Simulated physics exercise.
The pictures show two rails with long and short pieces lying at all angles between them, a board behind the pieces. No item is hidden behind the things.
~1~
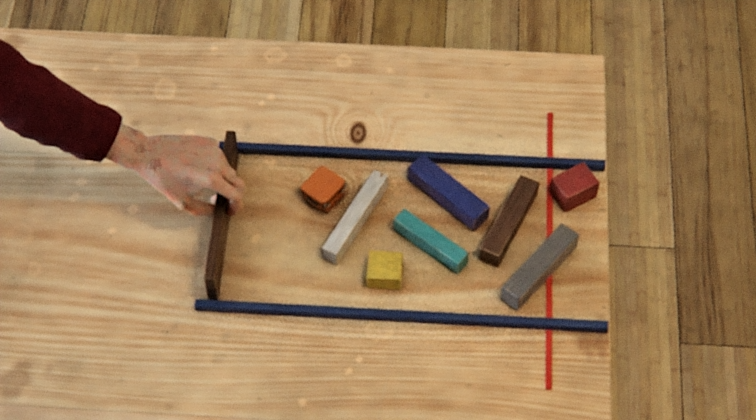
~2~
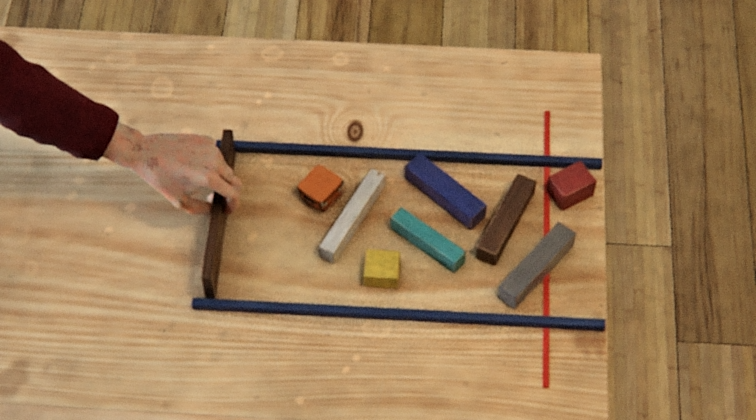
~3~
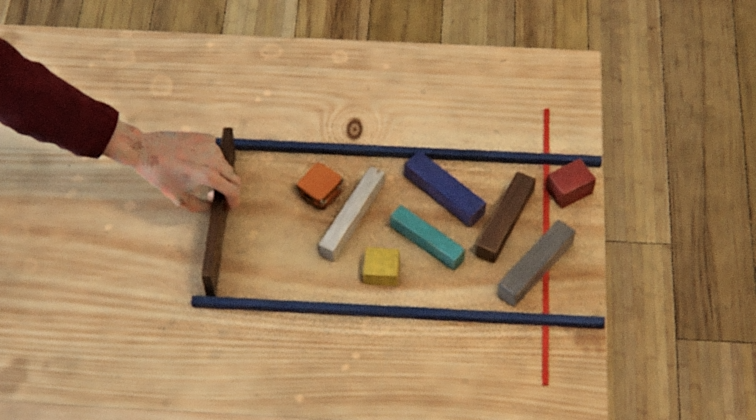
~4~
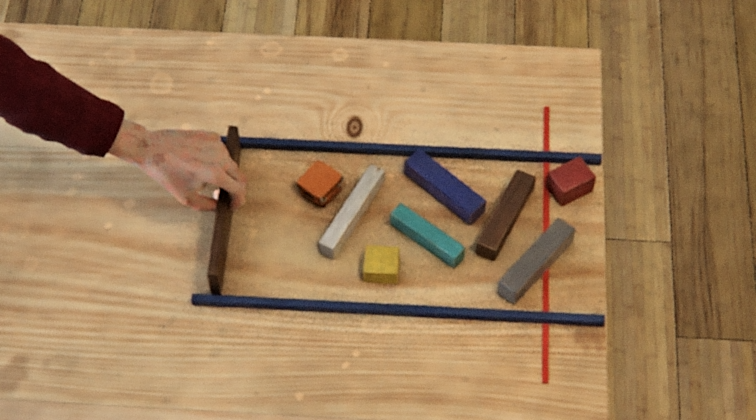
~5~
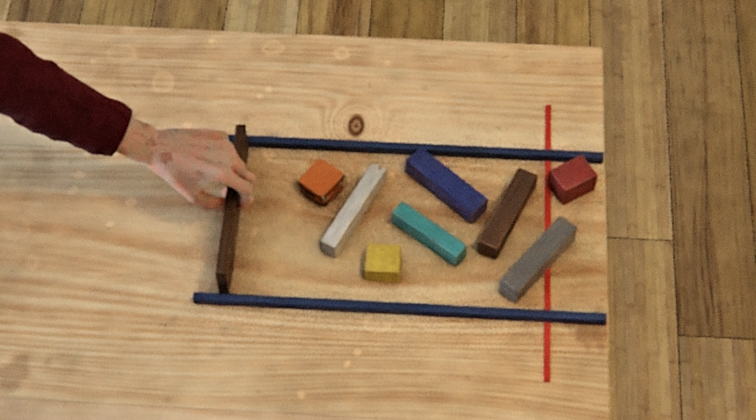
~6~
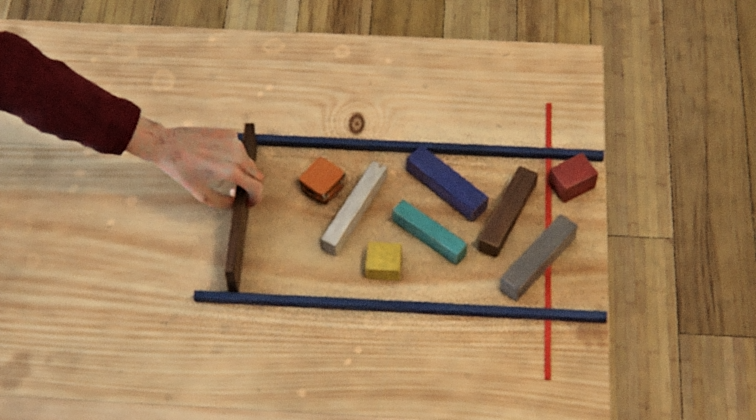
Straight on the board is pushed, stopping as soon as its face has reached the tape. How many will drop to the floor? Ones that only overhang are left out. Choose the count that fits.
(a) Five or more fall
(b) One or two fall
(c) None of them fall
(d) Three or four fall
Answer: D.
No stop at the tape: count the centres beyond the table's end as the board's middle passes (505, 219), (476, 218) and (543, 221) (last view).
That makes 0, 0, 4.
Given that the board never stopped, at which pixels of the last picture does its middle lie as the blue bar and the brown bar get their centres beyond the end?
The middle is at (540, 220) when it's the blue bar, and at (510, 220) when it's the brown bar.
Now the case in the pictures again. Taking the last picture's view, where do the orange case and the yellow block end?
The orange case comes to rest close to (564, 184), while the yellow block rests close to (565, 294).
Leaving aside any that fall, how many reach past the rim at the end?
Count: 0.
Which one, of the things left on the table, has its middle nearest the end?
The turquoise bar.
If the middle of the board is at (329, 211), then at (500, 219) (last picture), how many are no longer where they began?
At first I count 2, and then 8.
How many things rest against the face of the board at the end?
Counting them up gives 3.
Soon after, none off yet; red block at rest near (573, 178); grey bar at rest near (539, 257); brown bar at rest near (508, 211).
After that, none off yet; red block moving near (577, 177); grey bar moving near (543, 261); brown bar displaced a little near (530, 222).
And then, none off yet; red block displaced a little near (592, 174); grey bar displaced a little near (589, 270); brown bar displaced about its own width near (591, 239).
In the end, the number that fall off is three or four; gone, blue bar, brown bar, grey bar and red block.
